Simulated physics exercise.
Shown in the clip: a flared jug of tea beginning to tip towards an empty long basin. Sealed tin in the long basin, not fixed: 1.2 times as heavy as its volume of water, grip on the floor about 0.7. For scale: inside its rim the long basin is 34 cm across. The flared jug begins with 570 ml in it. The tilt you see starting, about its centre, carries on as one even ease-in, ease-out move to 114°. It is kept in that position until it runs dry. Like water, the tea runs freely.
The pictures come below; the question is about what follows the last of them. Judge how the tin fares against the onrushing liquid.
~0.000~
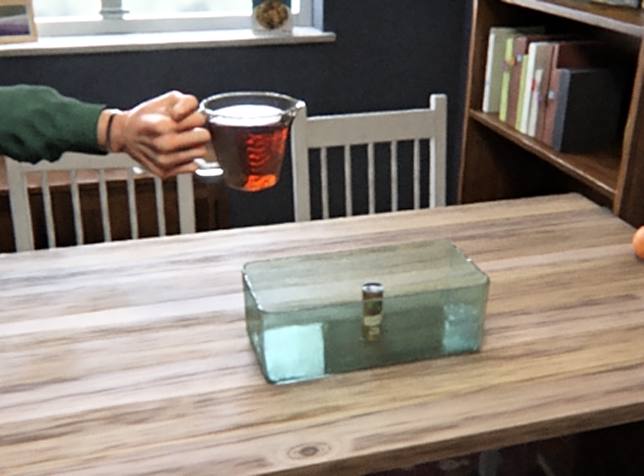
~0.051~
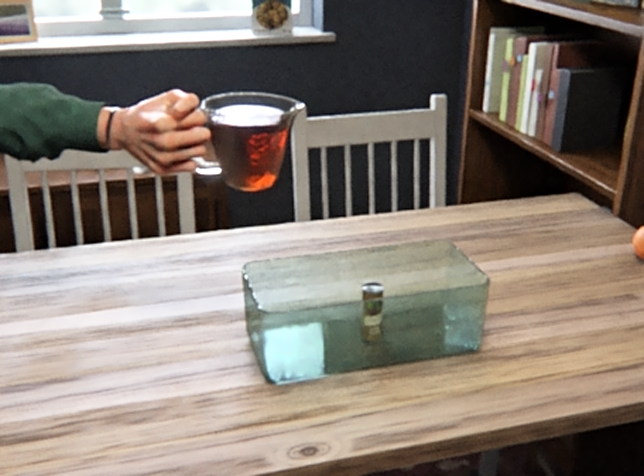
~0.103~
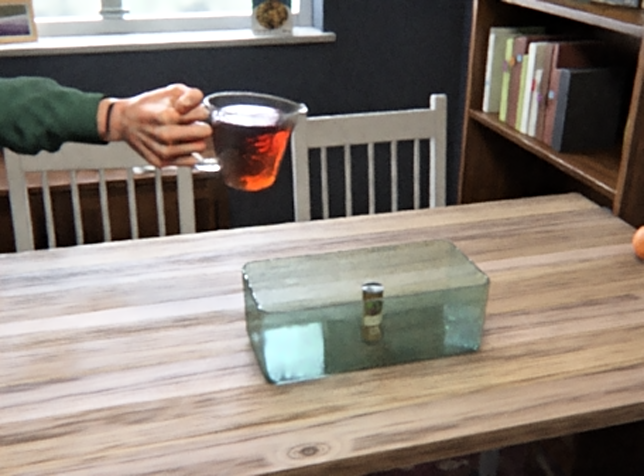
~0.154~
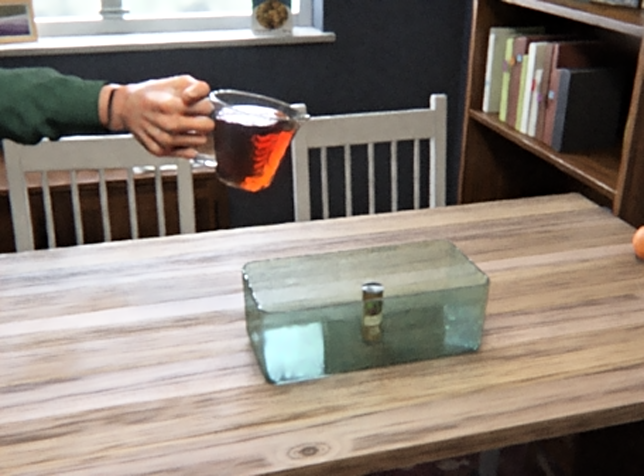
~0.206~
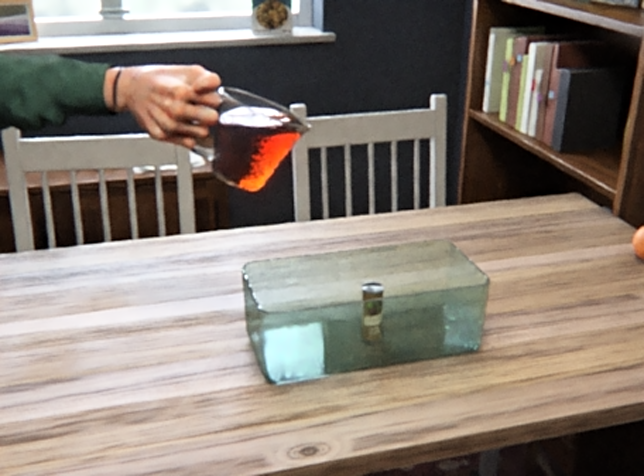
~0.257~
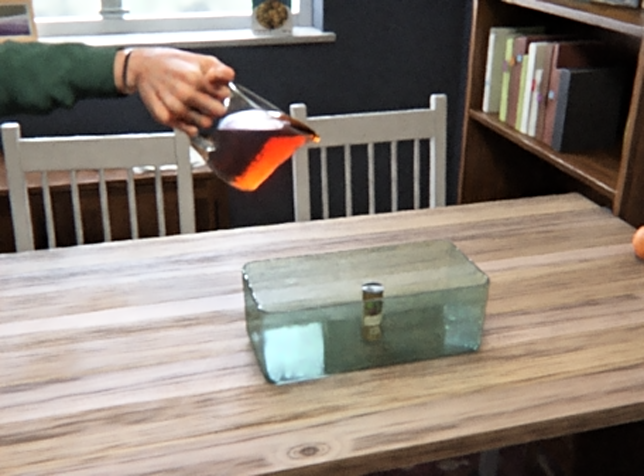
You'll see it capsize.
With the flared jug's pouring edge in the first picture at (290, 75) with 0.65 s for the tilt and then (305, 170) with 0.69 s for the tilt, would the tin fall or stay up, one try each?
In the first try it comes down; in the second it remains standing.
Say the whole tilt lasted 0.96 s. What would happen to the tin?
After the tilt, the tin has tipped over.
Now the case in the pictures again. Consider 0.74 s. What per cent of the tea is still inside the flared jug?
1 per cent or thereabouts.
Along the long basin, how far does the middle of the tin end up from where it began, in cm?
It finishes around 8.0 cm from where it began.
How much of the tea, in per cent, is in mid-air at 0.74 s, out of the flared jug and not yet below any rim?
Near 10 percent.
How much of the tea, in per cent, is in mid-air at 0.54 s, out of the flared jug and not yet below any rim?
Roughly 46 %.
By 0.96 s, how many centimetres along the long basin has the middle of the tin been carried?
Around 8 centimetres.
After 0.54 s the tilt is 101° and 31 per cent is still to pour; the tin stands where it began.
After 0.74 s the tilt is 114° and 1 per cent is still to pour; the tin leans 22°.
After 0.96 s the tilt is 114° and 0 per cent is still to pour; the tin lies on its side.
After 1.19 s the tilt is 114° and 0 per cent is still to pour; the tin lies on its side.
In the end the tin lies on its side.
